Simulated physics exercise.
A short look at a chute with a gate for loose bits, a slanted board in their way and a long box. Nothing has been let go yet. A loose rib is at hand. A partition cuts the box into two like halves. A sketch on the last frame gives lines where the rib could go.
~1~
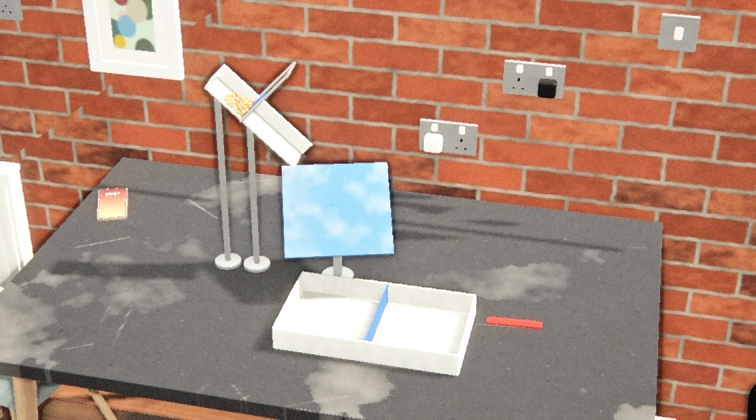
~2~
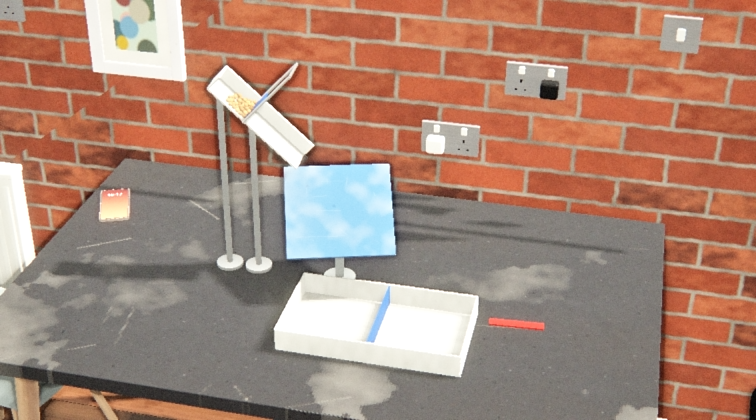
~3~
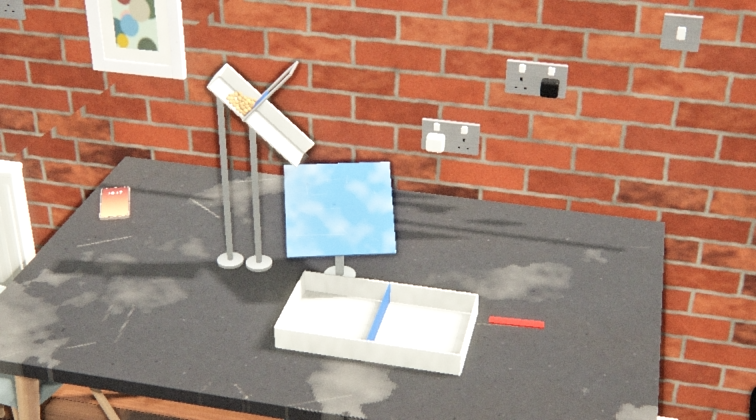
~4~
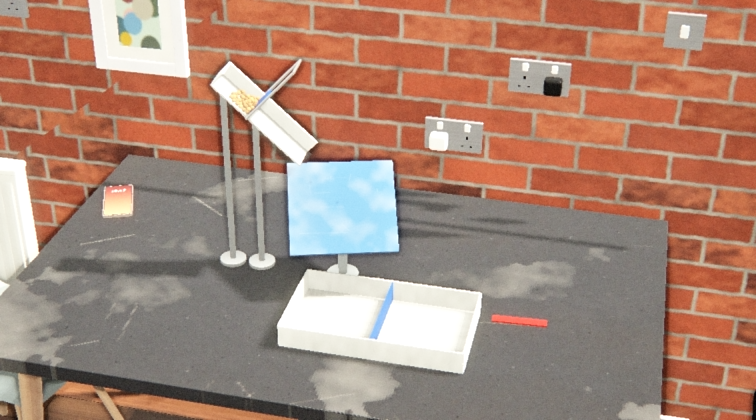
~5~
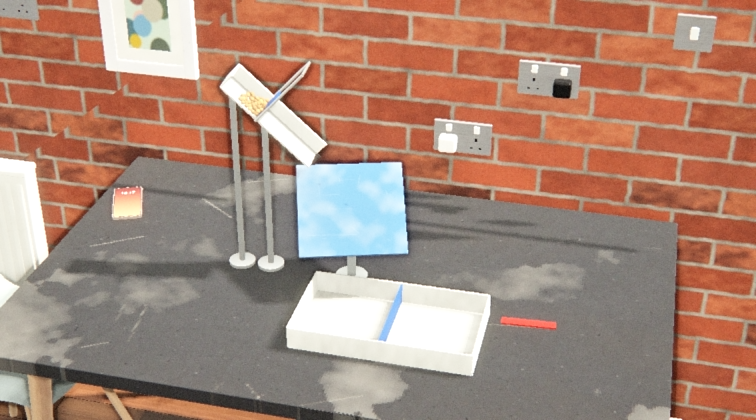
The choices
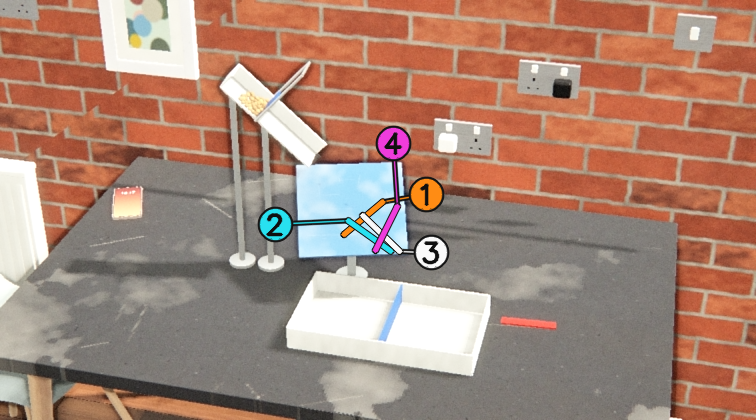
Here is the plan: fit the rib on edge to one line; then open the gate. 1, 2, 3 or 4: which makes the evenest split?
3.
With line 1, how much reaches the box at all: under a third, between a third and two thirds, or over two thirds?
It is over two thirds.
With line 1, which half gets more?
Left.
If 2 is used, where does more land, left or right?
The right half.
On the marked copy, line 1 from (382, 201) to (343, 234); line 2 from (348, 220) to (390, 251); line 3 from (362, 215) to (399, 251); line 4 from (397, 206) to (375, 250).
If 1 is chosen, of what is caught, all but a few in the left half, a small share in the right.
If 2 is chosen, of what is caught, close to a quarter in the left half, the bulk in the right.
If 3 is chosen, of what is caught, close to half in the left half, close to half in the right.
If 4 is chosen, of what is caught, all but a few in the left half, only a few in the right.
